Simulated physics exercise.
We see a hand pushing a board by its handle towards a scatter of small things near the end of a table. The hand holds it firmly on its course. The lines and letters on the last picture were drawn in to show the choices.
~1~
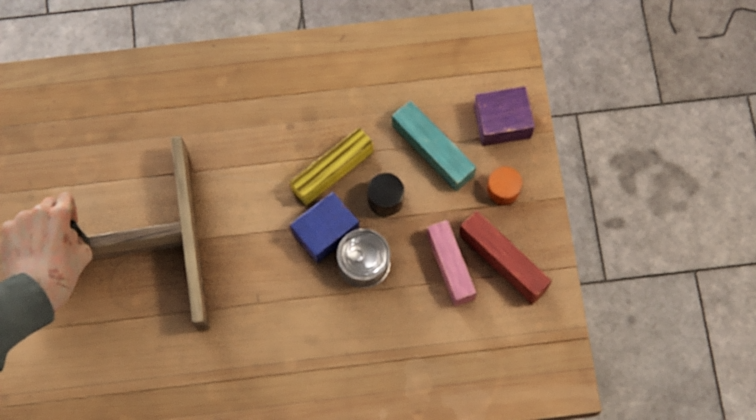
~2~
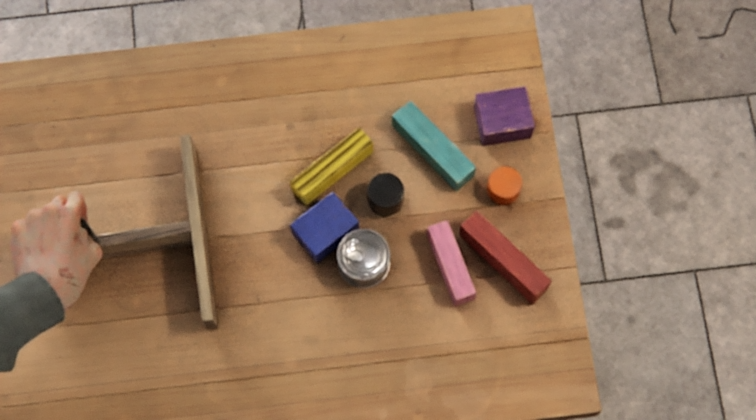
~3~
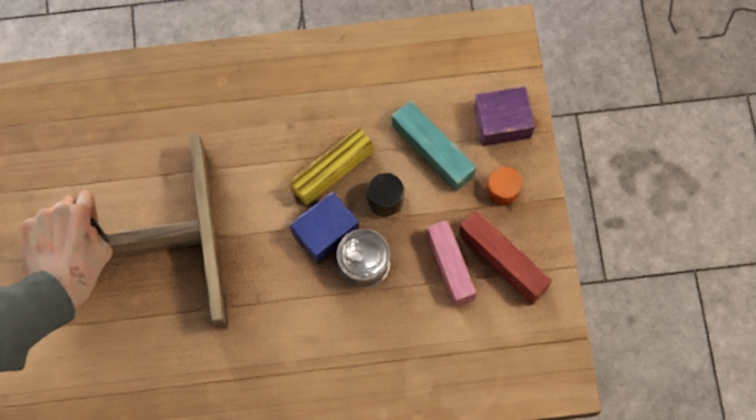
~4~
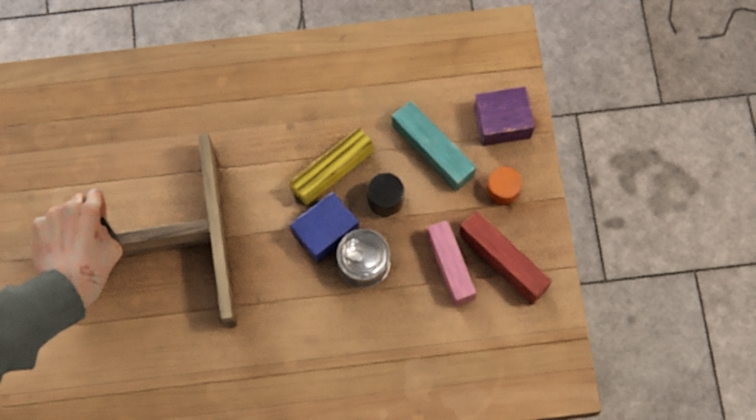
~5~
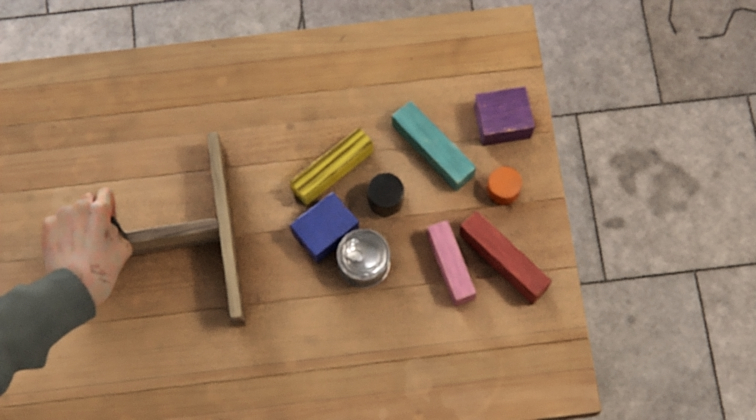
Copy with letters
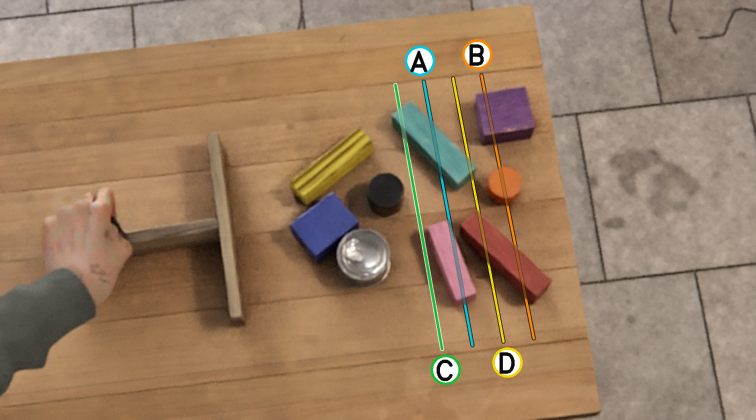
A hand slides a wooden board slowly right across a table toward scattered colourful blocks.
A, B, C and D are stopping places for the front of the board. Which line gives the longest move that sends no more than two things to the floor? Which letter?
It should halt at D.
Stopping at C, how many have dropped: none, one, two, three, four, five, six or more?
By then, none.
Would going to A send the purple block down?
By then, no.
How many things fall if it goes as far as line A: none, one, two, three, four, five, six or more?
By then, none.
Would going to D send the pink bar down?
No.
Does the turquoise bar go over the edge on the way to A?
No.
On the marked copy, A at (447, 210); B at (507, 203); C at (418, 213); D at (478, 206).
With D. Early on, board (316, 212); yellow stick (354, 159); grey tin (379, 266).
Further on, board (406, 202); red bar (511, 256); pink bar (494, 274).
At the end, board (475, 194); red bar over the edge; orange tin over the edge; two fallen.
As for the rest, A is within the limit but short; B drops four; C is within the limit but short.
